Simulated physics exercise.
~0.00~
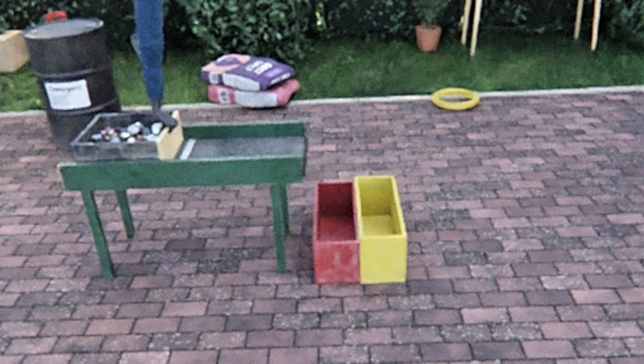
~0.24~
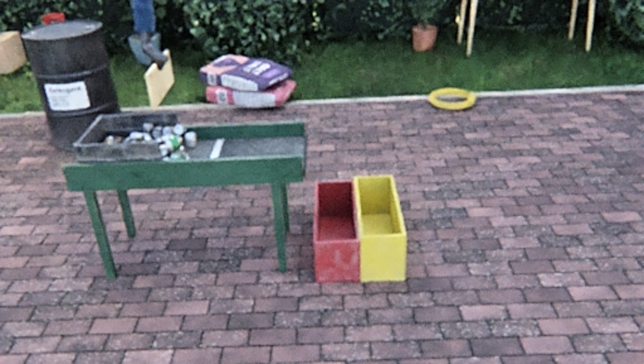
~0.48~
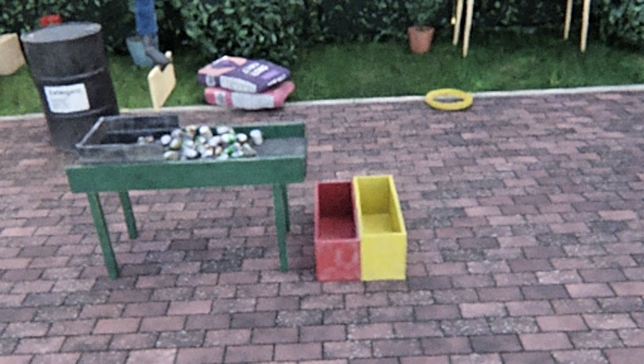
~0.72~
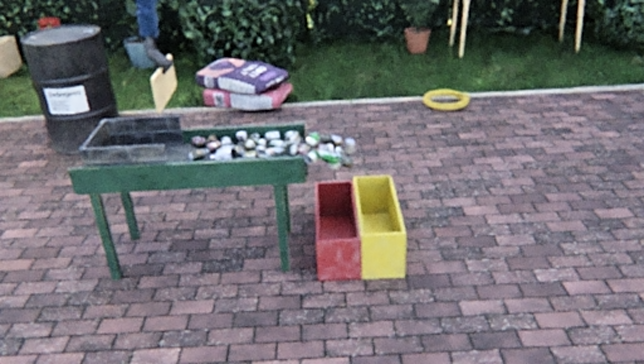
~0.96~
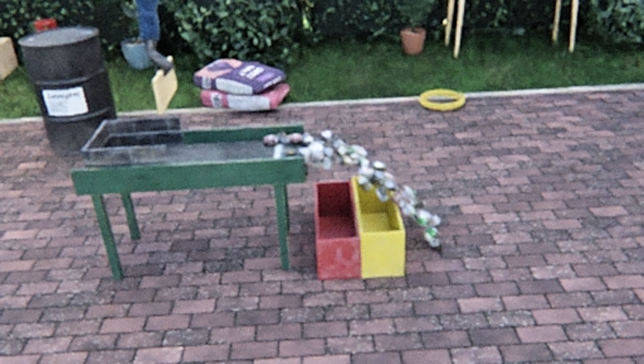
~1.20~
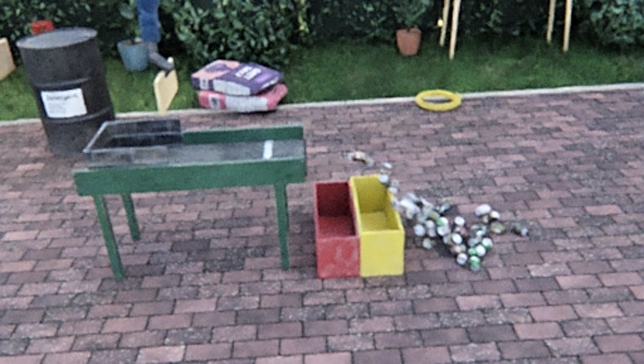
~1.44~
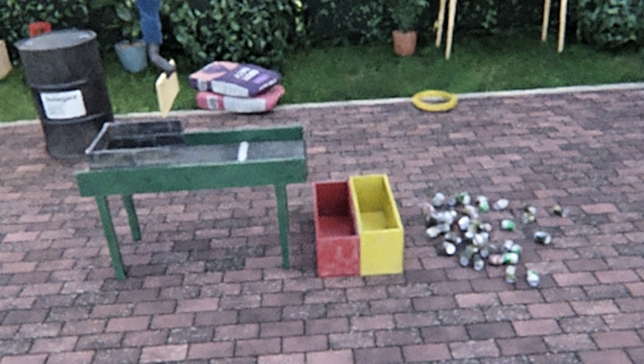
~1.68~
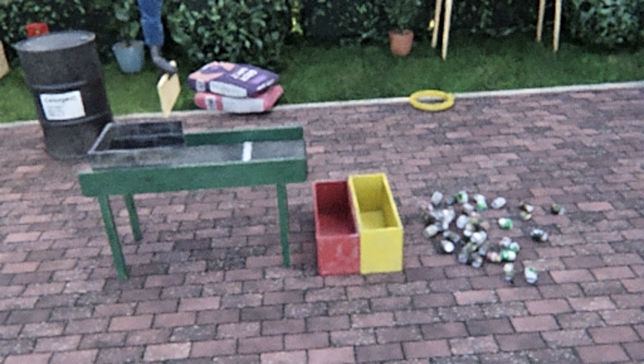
On a brick patio, small cans ride a belt, fly over two totes and scatter.
